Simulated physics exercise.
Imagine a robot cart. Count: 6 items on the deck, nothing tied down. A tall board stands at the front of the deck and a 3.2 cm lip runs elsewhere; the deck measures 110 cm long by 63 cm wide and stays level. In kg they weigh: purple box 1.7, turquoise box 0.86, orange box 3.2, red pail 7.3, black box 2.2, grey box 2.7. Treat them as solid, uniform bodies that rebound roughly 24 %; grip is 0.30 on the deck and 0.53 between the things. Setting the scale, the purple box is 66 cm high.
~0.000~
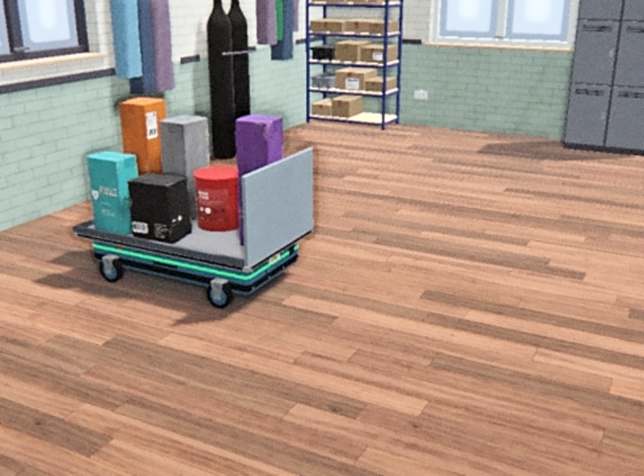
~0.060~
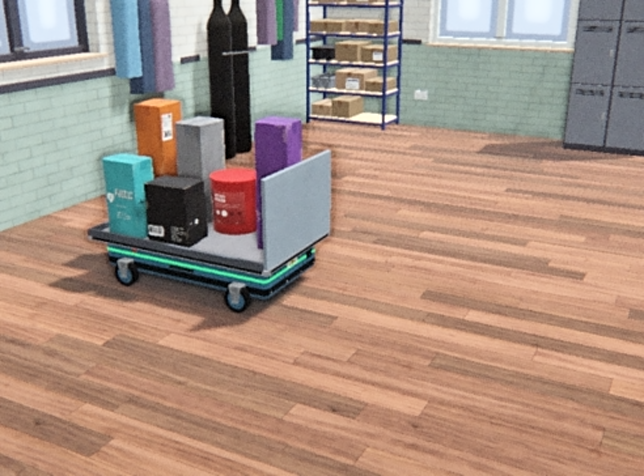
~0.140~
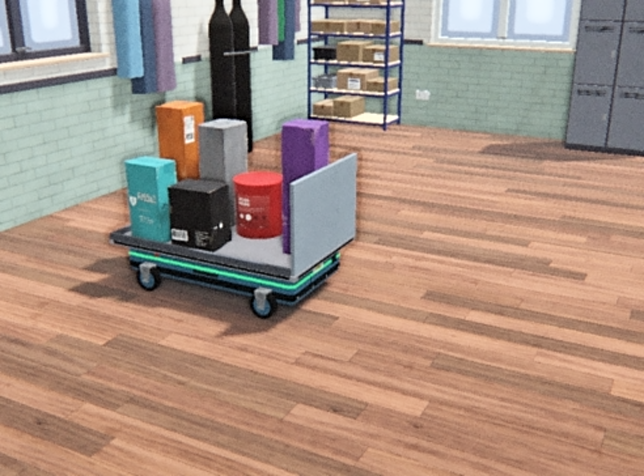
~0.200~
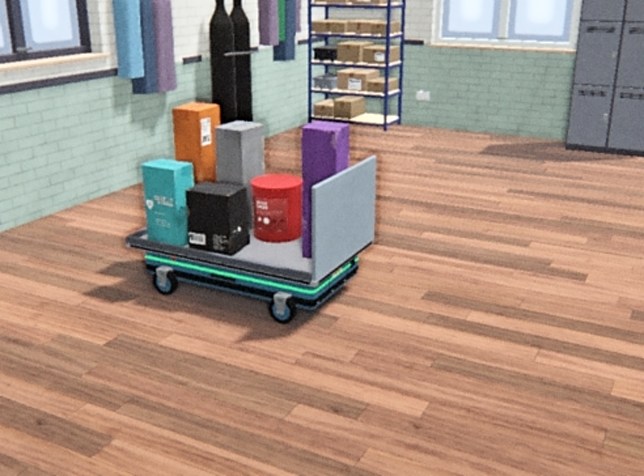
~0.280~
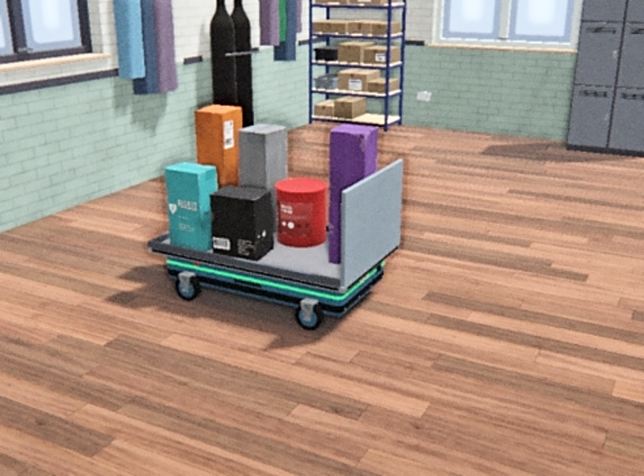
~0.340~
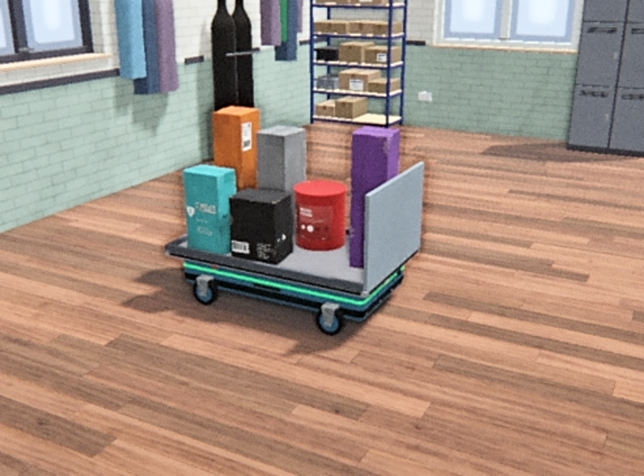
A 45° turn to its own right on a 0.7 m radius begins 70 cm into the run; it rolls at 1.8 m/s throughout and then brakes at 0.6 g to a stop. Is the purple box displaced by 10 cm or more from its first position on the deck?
That one ends up out of position.
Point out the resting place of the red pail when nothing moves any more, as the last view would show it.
(455, 364), roughly.
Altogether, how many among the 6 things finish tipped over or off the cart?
Tally: 3.
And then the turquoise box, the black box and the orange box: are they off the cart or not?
Outcome: The turquoise box remains on its support; the black box remains on its support; the orange box departs its support.
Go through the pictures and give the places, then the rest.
In the first frame, 0 cm covered; purple box (261, 182); turquoise box (115, 194).
In the second frame, 11 cm covered; red pail (236, 202); black box (177, 211).
In the third frame, 25 cm covered; grey box (224, 173); turquoise box (153, 200).
In the fourth frame, 36 cm covered; orange box (199, 164); red pail (277, 208).
In the fifth frame, 50 cm covered; black box (243, 223); grey box (264, 180).
In the sixth frame, 61 cm covered; purple box (374, 200); turquoise box (211, 210).
By 0.84 s, 151 cm covered, turned 45°; purple box and grey box now off the cart; orange box tilted 17°; red pail tilted 8°.
By 1.14 s, 182 cm covered, turned 45°; orange box now off the cart; red pail 35 cm from its spot; black box 17 cm from its spot.
When it is over (2.1 s), off the cart, purple box, orange box and grey box; not toppled but over 10 cm from the start, turquoise box, red pail and black box. End places, in pixels of the last picture, purple box near (625, 403).
